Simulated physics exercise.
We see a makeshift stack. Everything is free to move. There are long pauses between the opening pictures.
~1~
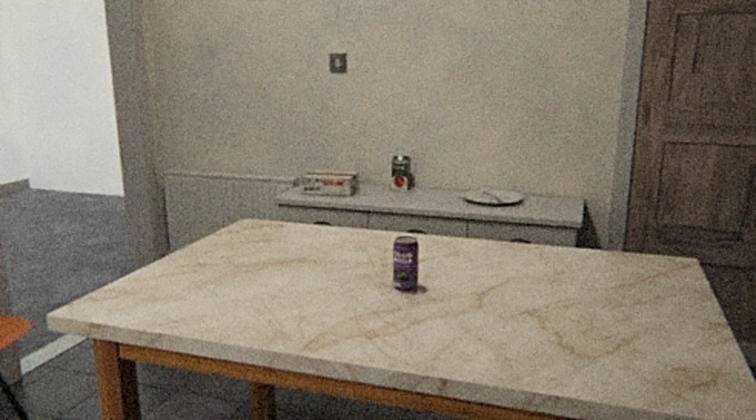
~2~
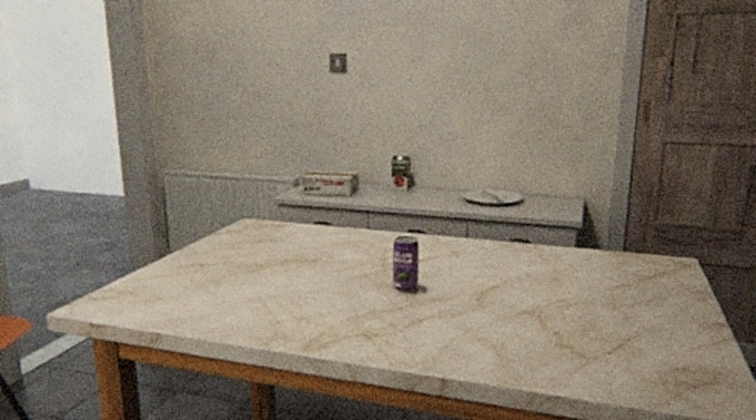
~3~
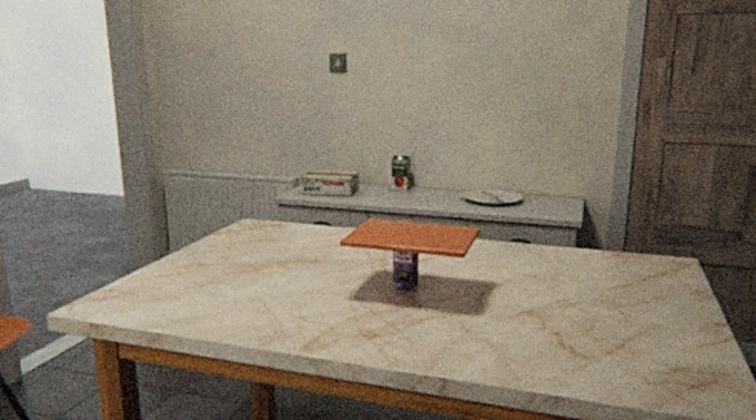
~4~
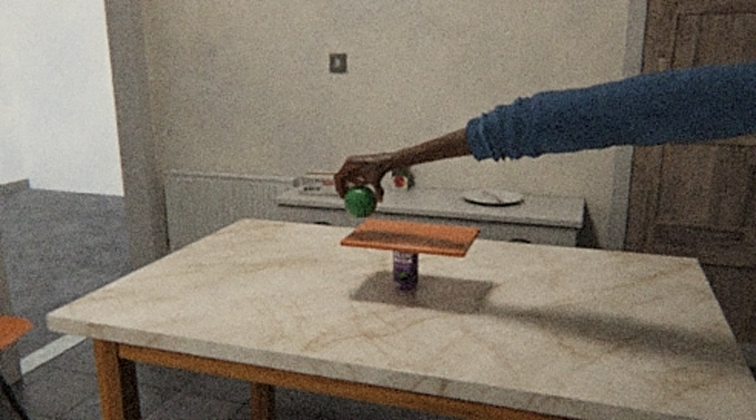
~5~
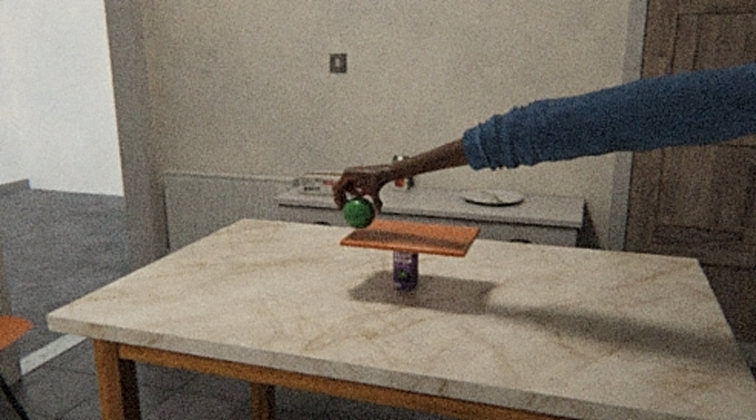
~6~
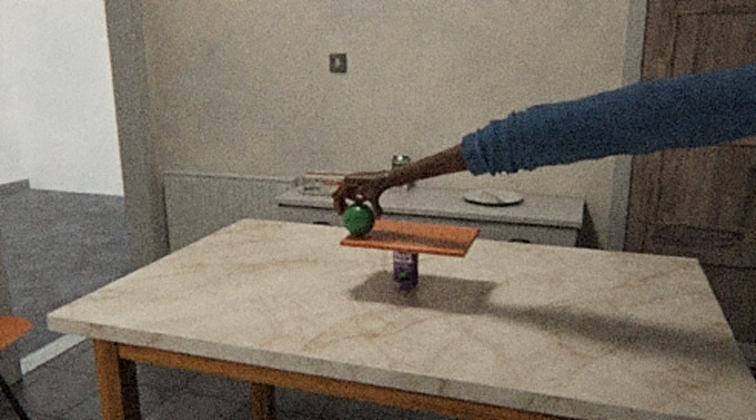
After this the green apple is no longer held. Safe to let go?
The stack comes apart.
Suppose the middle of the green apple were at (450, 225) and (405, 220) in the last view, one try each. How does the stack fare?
First try: It comes apart; second try: It holds.
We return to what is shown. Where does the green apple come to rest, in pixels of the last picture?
Near (318, 276).
Then, 0.60 s after the last picture, green apple now fallen; orange lid tipped 38° from how it was.
Then, 0.80 s after the last picture, orange lid tipped 49° from how it was.
At rest, fallen, green apple; tipped over in the stack, orange lid; purple can in place. Seen from the same camera at the end, green apple near (318, 276). The stack gives way.
